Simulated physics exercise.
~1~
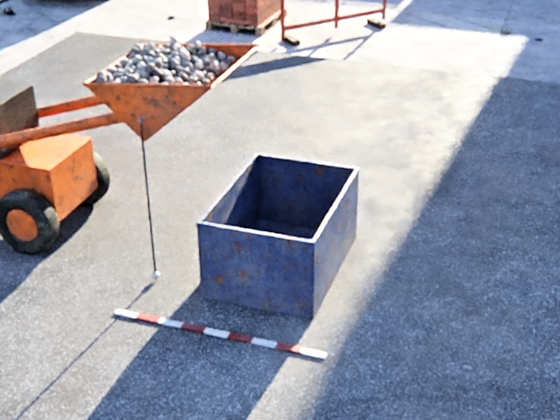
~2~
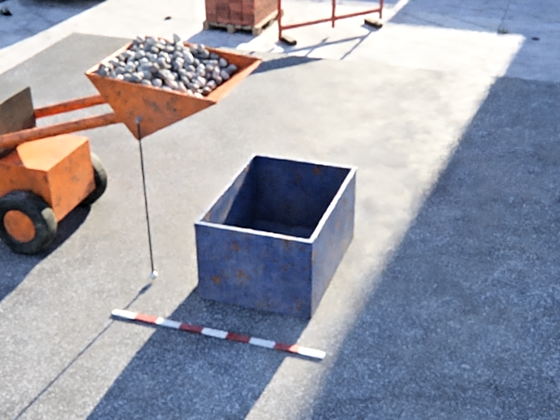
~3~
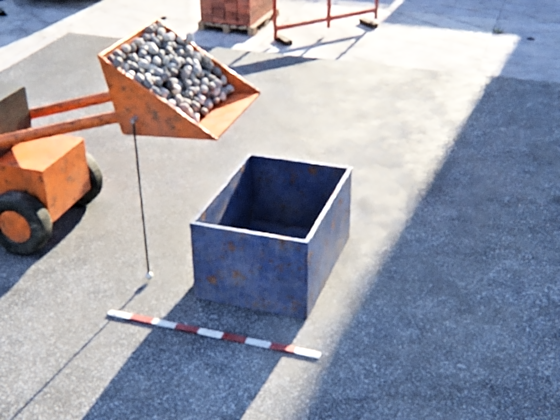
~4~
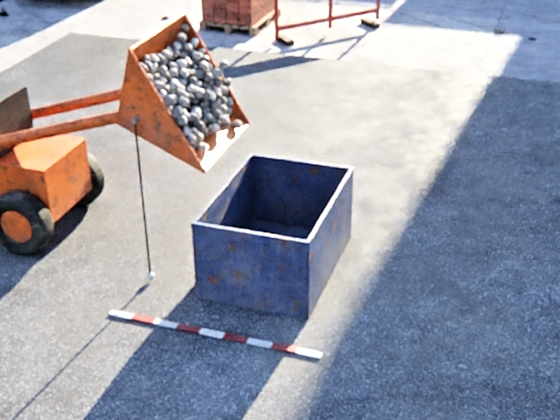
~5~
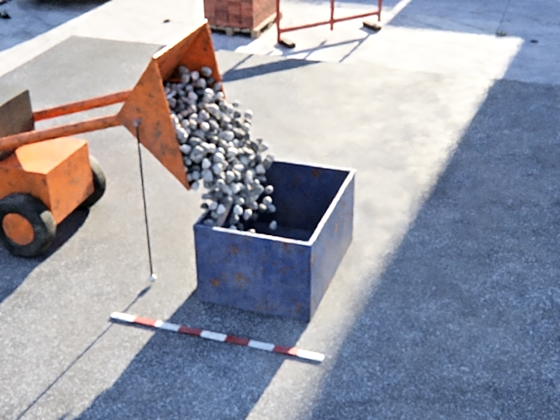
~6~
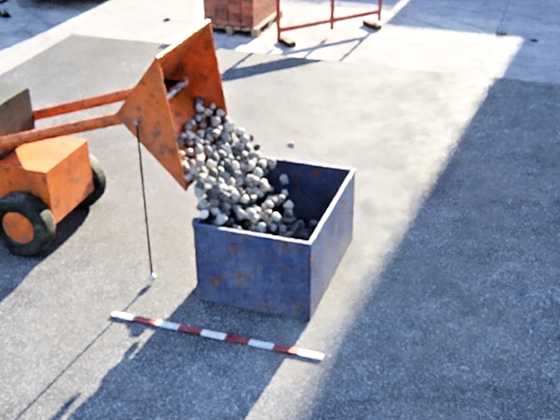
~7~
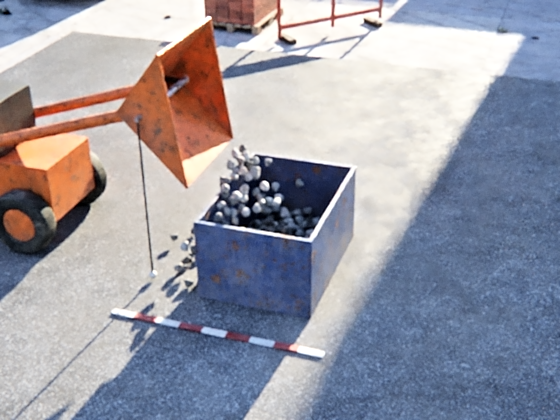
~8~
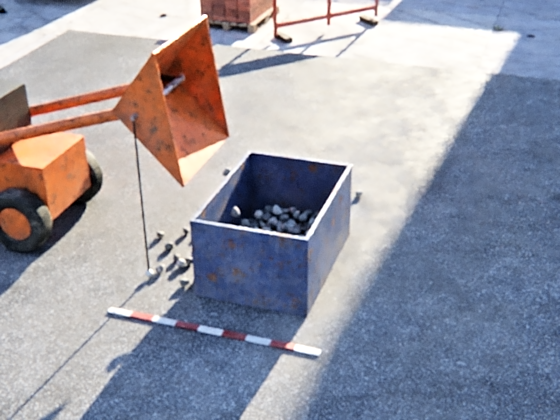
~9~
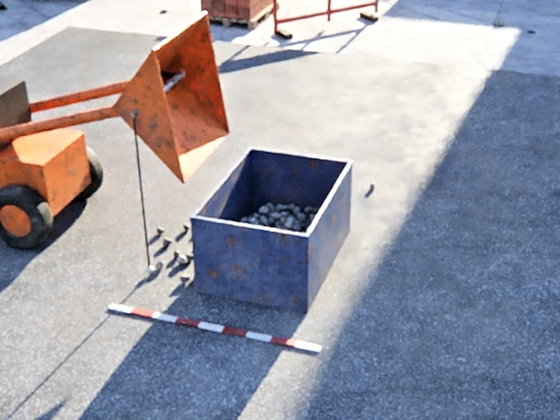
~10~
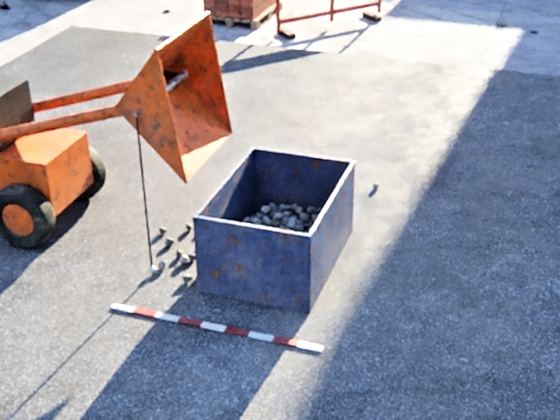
On a sunlit paved yard, an orange loader at the left holds a raised bucket heaped with grey cobbles, with an open blue metal bin standing to its right and a red-and-white staff lying in front. The bucket tips steadily toward the bin, and the stones slide to its lower lip. They then pour out in a thick stream, dropping into the bin while a few fall short beside it. The bucket empties and stays tilted. At the end, most of the cobbles lie inside the bin, with a small scatter on the ground to its left and one stone to its right.
